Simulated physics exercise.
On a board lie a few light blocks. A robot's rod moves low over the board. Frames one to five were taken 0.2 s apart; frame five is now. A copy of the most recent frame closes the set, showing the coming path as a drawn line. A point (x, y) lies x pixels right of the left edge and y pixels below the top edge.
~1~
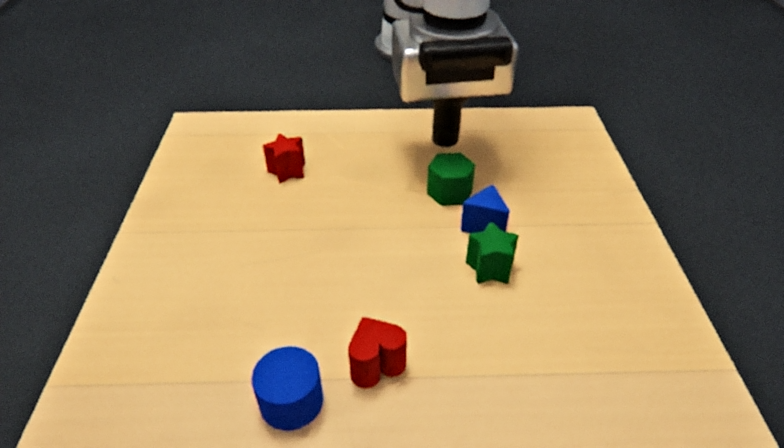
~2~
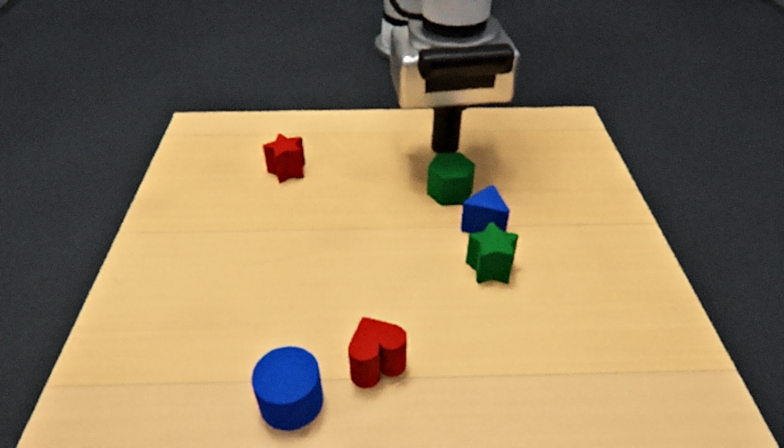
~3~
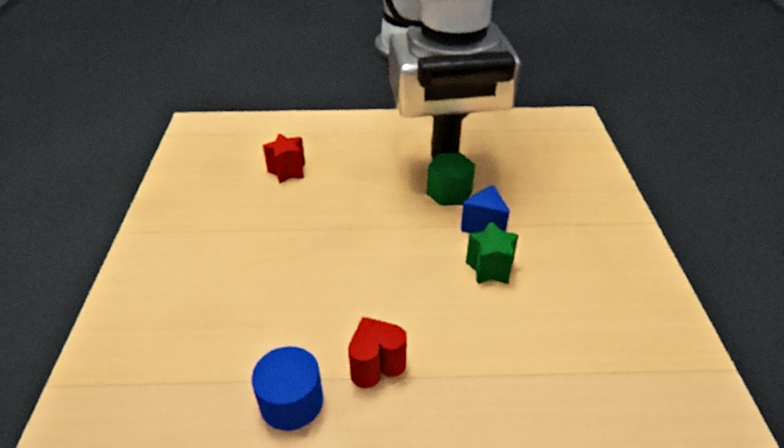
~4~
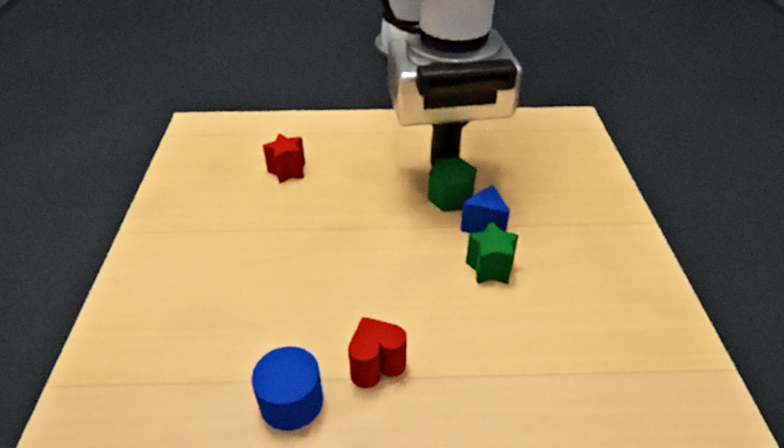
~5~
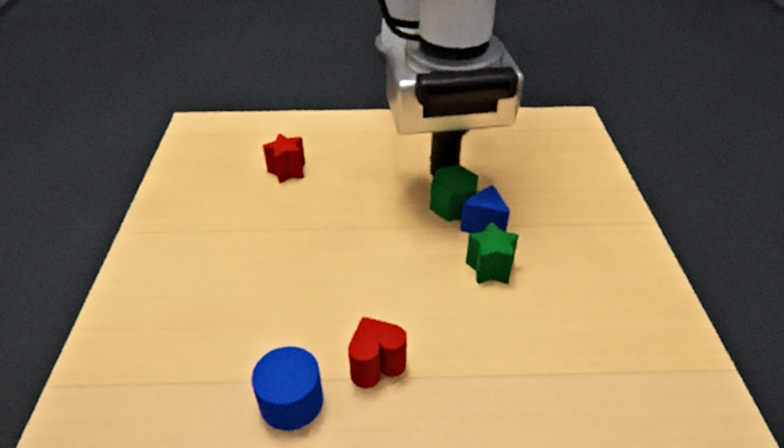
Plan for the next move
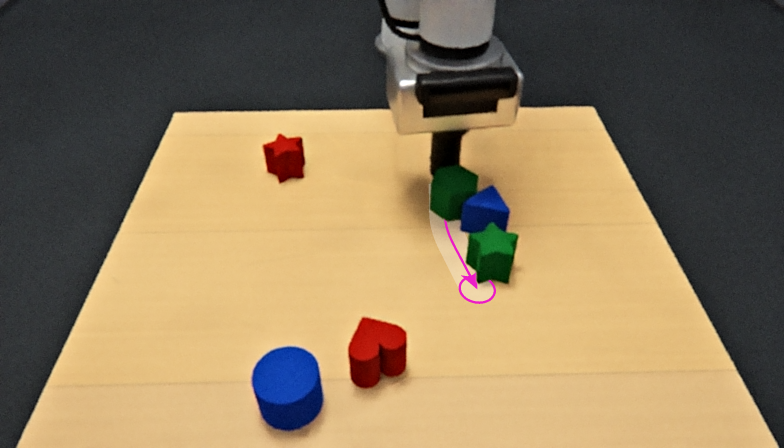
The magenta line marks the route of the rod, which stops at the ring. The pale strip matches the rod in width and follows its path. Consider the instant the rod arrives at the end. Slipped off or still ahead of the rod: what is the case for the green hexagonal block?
Carried ahead at the end.
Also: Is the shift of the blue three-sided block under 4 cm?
Yes - that is the case.
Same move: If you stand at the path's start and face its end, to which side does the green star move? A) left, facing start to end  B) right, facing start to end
Choice A: Left, facing start to end.
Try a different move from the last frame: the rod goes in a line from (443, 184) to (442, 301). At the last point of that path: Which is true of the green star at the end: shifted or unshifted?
By the last moment, the green star will have left its place.
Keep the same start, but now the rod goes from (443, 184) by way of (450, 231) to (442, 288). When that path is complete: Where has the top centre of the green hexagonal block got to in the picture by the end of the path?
At (485, 281).
Drawn move, from (443, 184) by way of (448, 232) to (477, 289).
On the path given first. One third of the way, rod (446, 205); green hexagonal block (462, 213); blue three-sided block (500, 209), turned 40° anticlockwise.
Two thirds of the way, rod (459, 239); green hexagonal block (477, 251); blue three-sided block (503, 210), turned 50° anticlockwise; green star (523, 263), turned 35° anticlockwise.
At the end, rod (479, 277); green hexagonal block (500, 293); blue three-sided block (503, 210), turned 50° anticlockwise; green star (543, 275), turned 65° anticlockwise.
